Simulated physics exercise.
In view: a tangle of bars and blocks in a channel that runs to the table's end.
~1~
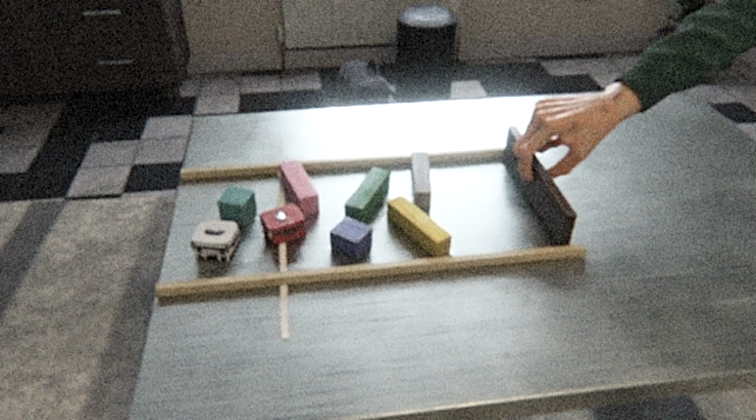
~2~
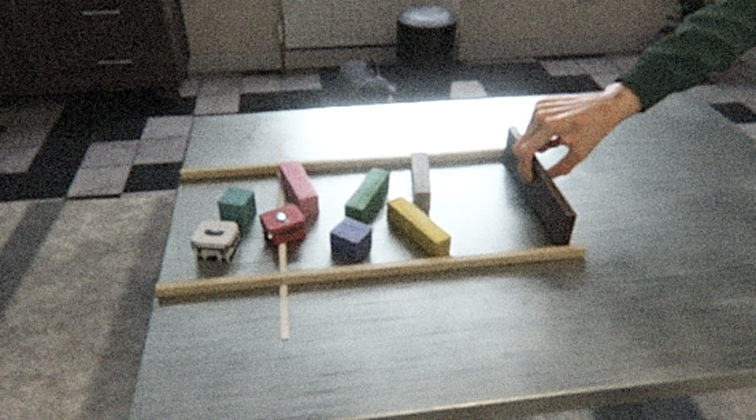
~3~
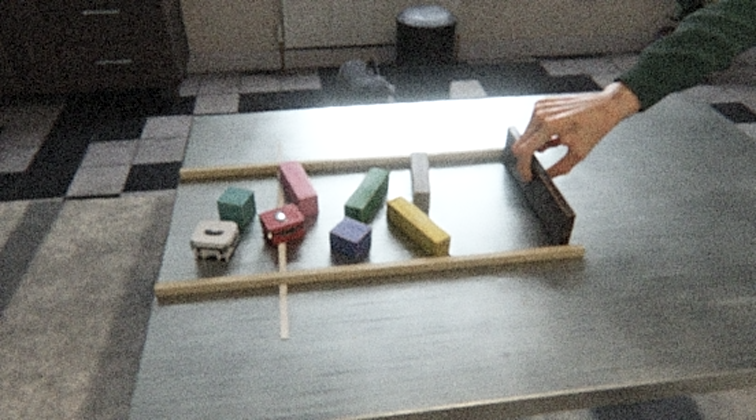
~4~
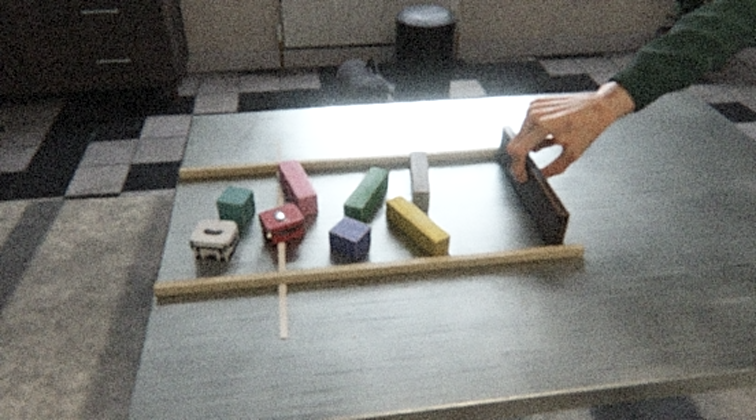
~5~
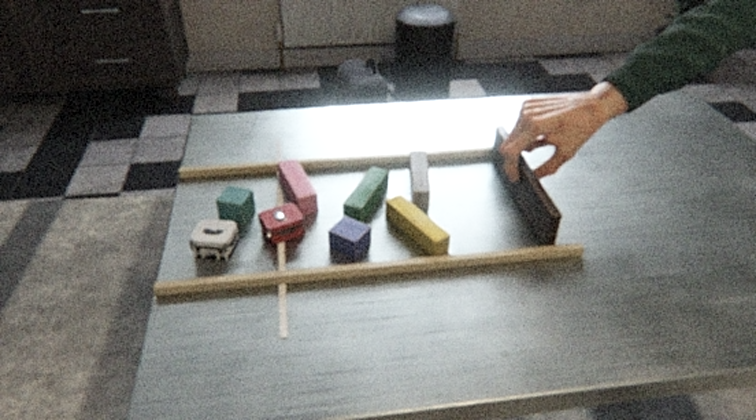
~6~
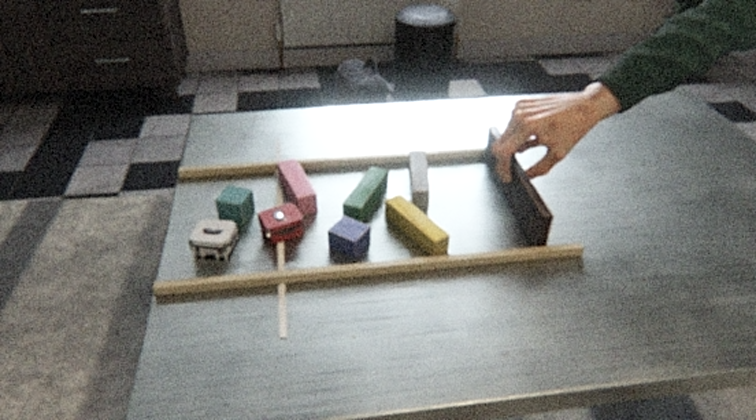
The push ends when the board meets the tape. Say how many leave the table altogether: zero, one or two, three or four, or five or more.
As it turns out, the number that fall off is zero.
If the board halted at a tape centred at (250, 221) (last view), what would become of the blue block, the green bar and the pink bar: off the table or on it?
The blue block stays on; the green bar survives; the pink bar does not fall.
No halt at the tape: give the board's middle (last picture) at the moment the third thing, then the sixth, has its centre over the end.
First at (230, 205), next at (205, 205).
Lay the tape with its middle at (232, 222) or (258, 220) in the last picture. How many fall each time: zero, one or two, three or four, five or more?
The falls would be just one or two; just one or two.
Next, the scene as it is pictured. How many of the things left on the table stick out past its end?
That would be 1.
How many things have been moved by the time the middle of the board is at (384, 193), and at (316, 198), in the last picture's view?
At the one place 4, at the other 8.
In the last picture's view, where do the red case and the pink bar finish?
About (213, 238), and the other about (228, 186).
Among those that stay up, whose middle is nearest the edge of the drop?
It is the white case.
A little later, none off yet; white case at rest near (215, 240); turquoise block at rest near (236, 205); red case at rest near (282, 225).
Next, none off yet; white case at rest near (215, 240); turquoise block at rest near (236, 205); red case moving near (274, 228).
When it is over, the number that fall off is zero.
